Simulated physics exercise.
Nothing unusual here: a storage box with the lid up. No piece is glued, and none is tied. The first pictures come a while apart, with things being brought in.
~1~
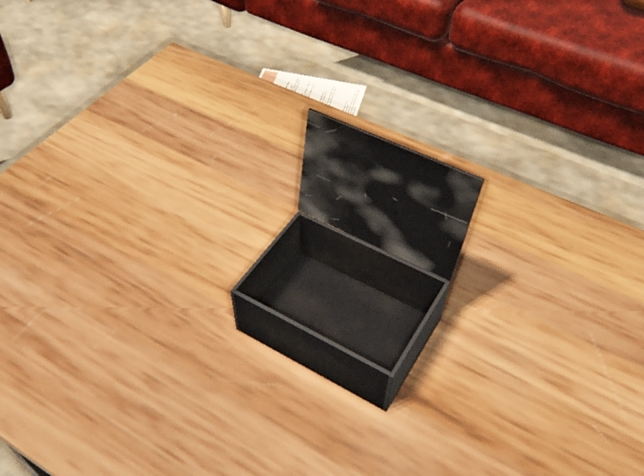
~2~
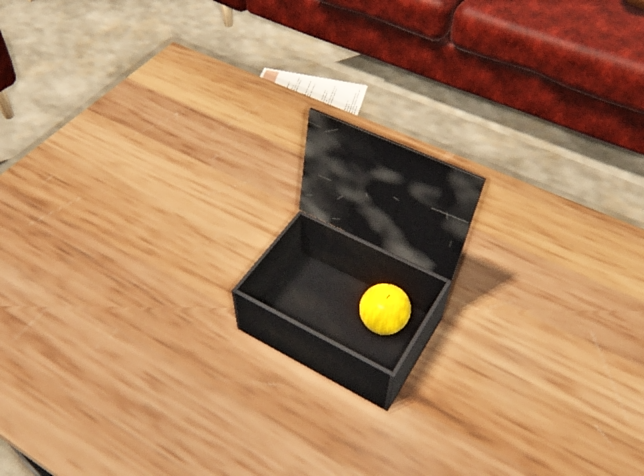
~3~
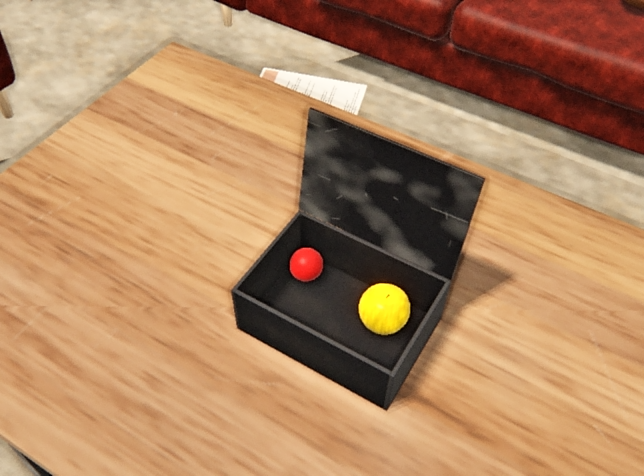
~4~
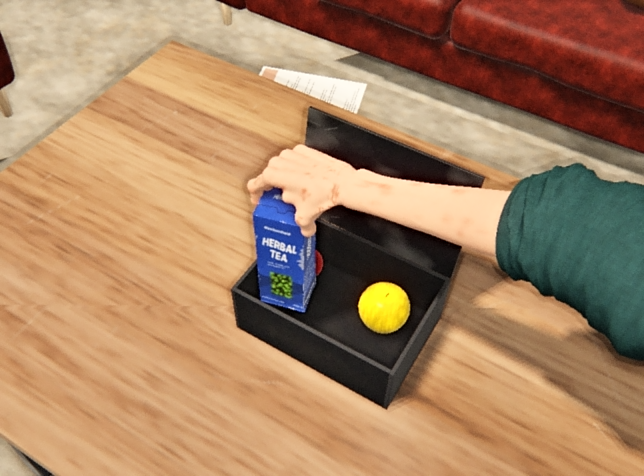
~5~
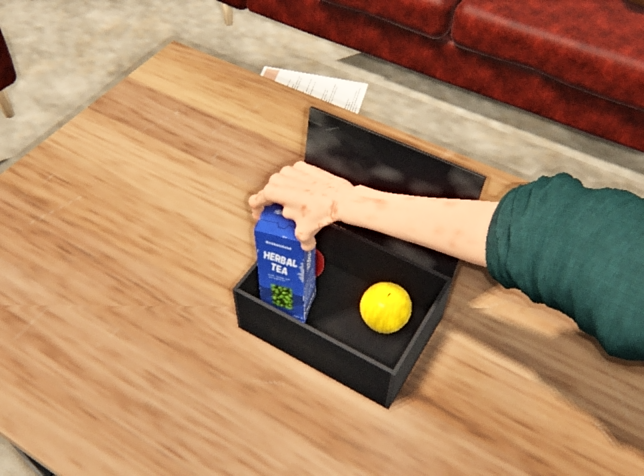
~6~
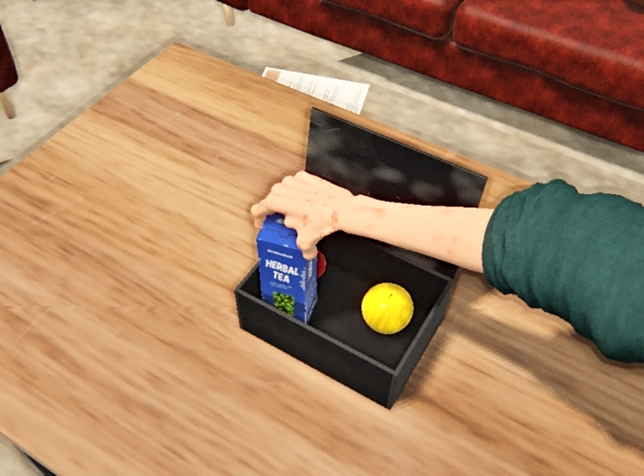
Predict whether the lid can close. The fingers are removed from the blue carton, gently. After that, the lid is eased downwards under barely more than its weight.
Prediction: The lid cannot close.
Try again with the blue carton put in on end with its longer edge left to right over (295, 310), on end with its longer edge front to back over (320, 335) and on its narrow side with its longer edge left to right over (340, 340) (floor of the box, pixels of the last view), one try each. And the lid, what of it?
Try one: The lid remains open; try two: It remains open; try three: It comes all the way down.
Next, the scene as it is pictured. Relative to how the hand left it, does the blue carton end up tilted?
By the end it has leaned over.
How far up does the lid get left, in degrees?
The lid sits around 25° above the rim.
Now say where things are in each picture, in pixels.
The last thing is not in view yet, in the first picture.
The last thing is not in view yet, in the second picture.
The last thing is not in view yet; red lemon (306, 265), in the third picture.
Coming down; blue carton (287, 253), in the fourth picture.
Coming down; blue carton (287, 265), in the fifth picture.
Put in, still held; blue carton (289, 273), in the sixth picture.
Then, 1.20 s on from there, lid starting down.
Then, 1.60 s on from there, lid 58° above the rim.
Then, 2.40 s on from there, lid 36° above the rim; blue carton turned 20° from how it was put near (281, 287).
Then, 3.50 s on from there, lid 26° above the rim; blue carton turned 38° from how it was put near (283, 287).
In the end, lid 25° above the rim; toppled in the box, blue carton; the other 2 unmoved. At the end, from the last picture's camera, blue carton near (282, 286).
